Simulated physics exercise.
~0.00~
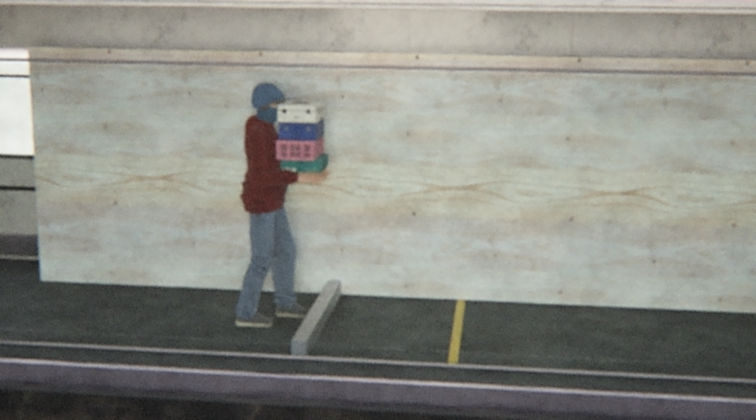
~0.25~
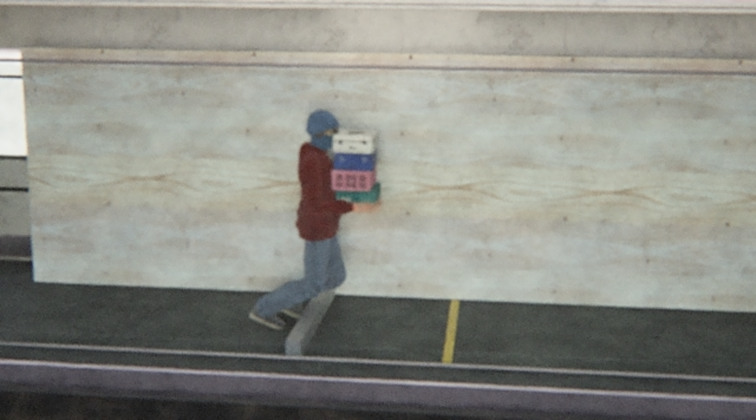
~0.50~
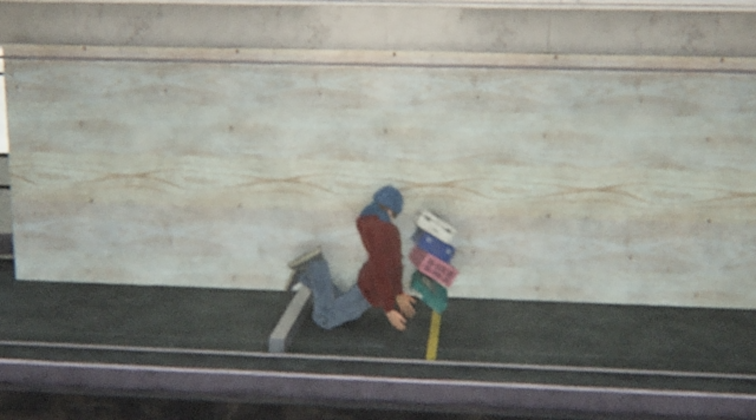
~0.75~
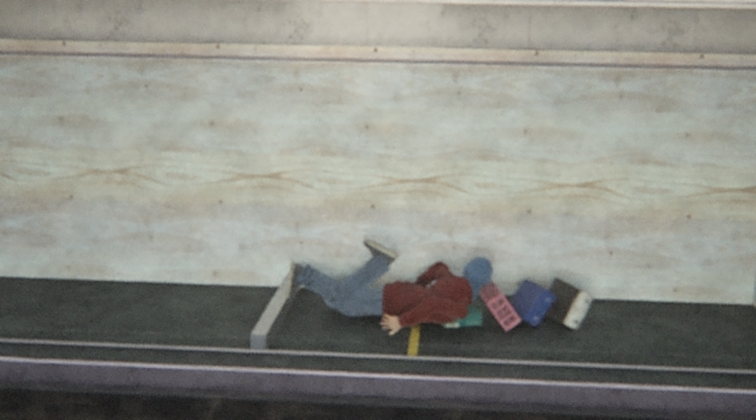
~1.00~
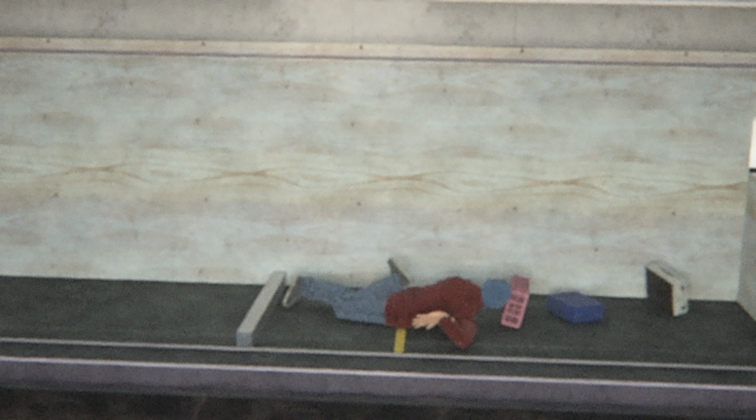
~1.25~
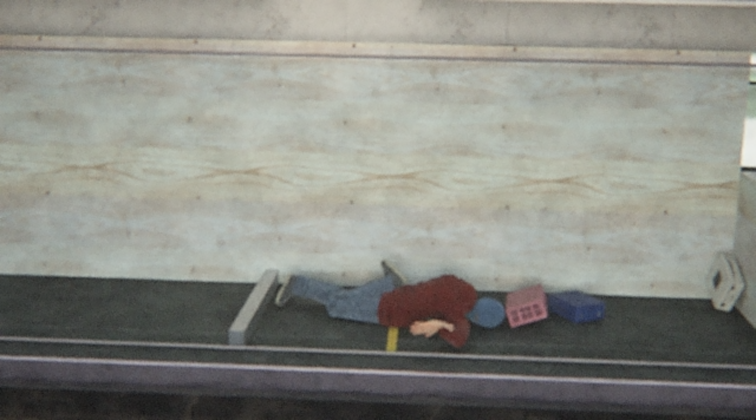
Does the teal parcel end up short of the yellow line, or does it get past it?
The teal parcel gets past the yellow line, landing just beyond it as the person falls, before dropping out of sight.
Dark floor by a pale panel, a person carrying stacked boxes tripping over a low rail, sprawling face down, boxes scattering right.
